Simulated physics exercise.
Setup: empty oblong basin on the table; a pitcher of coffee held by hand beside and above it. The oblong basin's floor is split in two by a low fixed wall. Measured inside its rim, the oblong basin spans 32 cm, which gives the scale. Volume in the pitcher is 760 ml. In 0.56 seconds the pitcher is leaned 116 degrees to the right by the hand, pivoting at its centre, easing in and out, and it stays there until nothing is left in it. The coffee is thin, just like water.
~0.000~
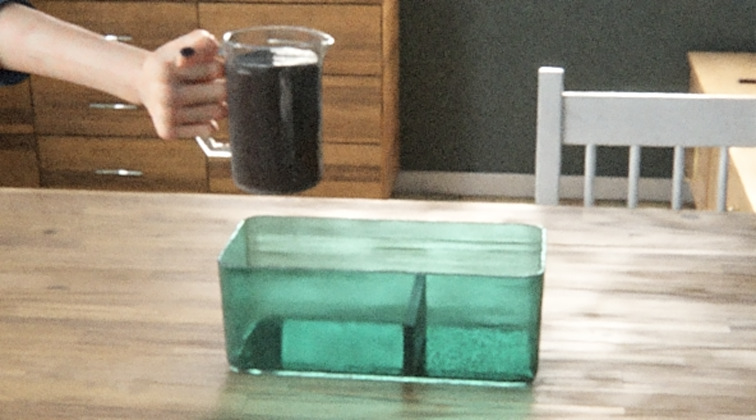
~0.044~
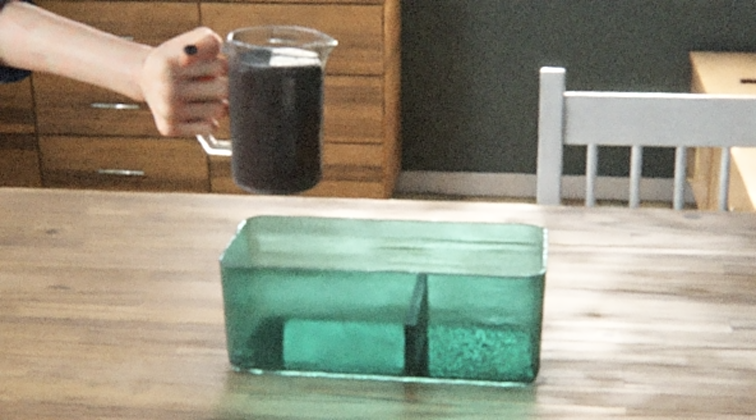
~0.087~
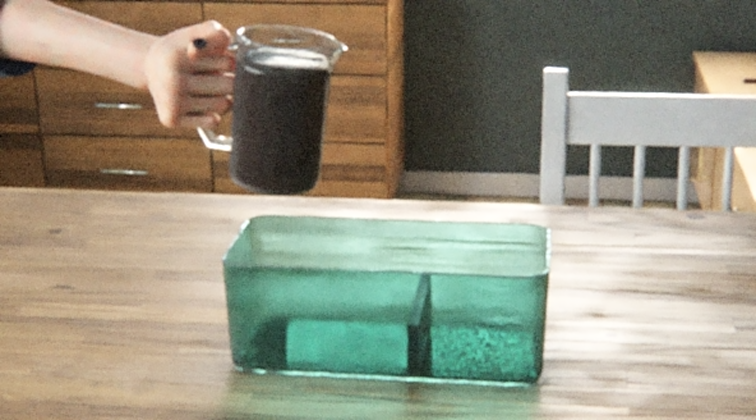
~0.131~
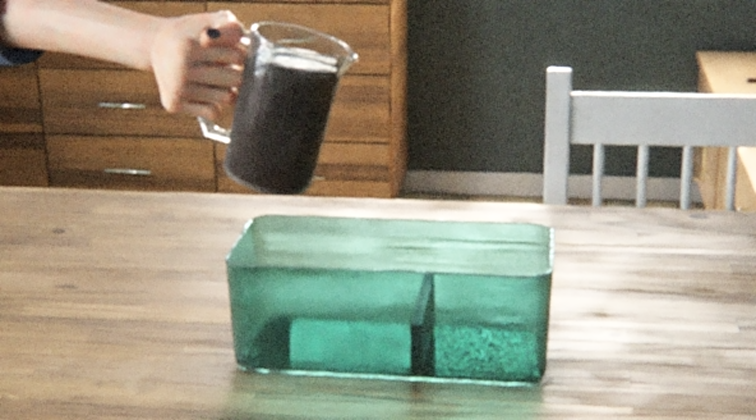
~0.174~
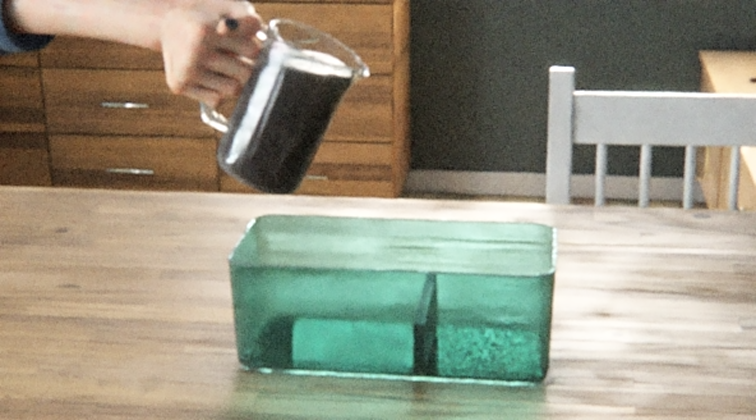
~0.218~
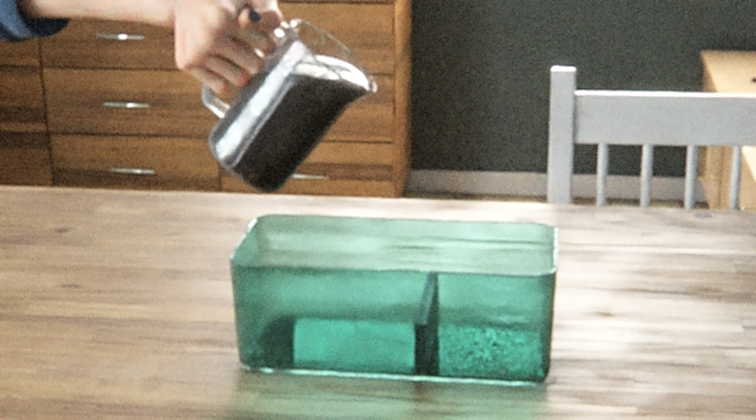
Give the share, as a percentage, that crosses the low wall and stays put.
Around 37 %.
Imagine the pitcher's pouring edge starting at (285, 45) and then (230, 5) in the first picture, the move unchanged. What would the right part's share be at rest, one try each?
First 5, then 5 per cent.
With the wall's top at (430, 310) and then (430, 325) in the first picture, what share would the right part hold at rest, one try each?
Around 20 and 30 percent, in that order.
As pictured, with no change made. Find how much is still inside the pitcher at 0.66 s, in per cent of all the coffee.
Roughly 16 per cent.
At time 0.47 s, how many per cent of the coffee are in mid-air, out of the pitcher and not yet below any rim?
About 22 per cent.
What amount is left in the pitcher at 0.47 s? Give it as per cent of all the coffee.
Roughly 60 percent.
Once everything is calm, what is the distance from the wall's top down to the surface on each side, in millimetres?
The left comes to roughly 40 mm and the right to roughly 40 mm.
Then, 0.47 s in, the tilt is 109° and 61 per cent is still to pour, 3 is left of the wall and 14 right of it.
Then, 0.66 s in, the tilt is 116° and 15 per cent is still to pour, 42 is left of the wall and 24 right of it.
Then, 0.85 s in, the tilt is 116° and 1 per cent is still to pour, 57 is left of the wall and 37 right of it.
Then, 1.06 s in, the tilt is 116° and 0 per cent is still to pour, 60 is left of the wall and 37 right of it.
Finally, 60 per cent lies left of the wall, 37 right of it and 3 outside.
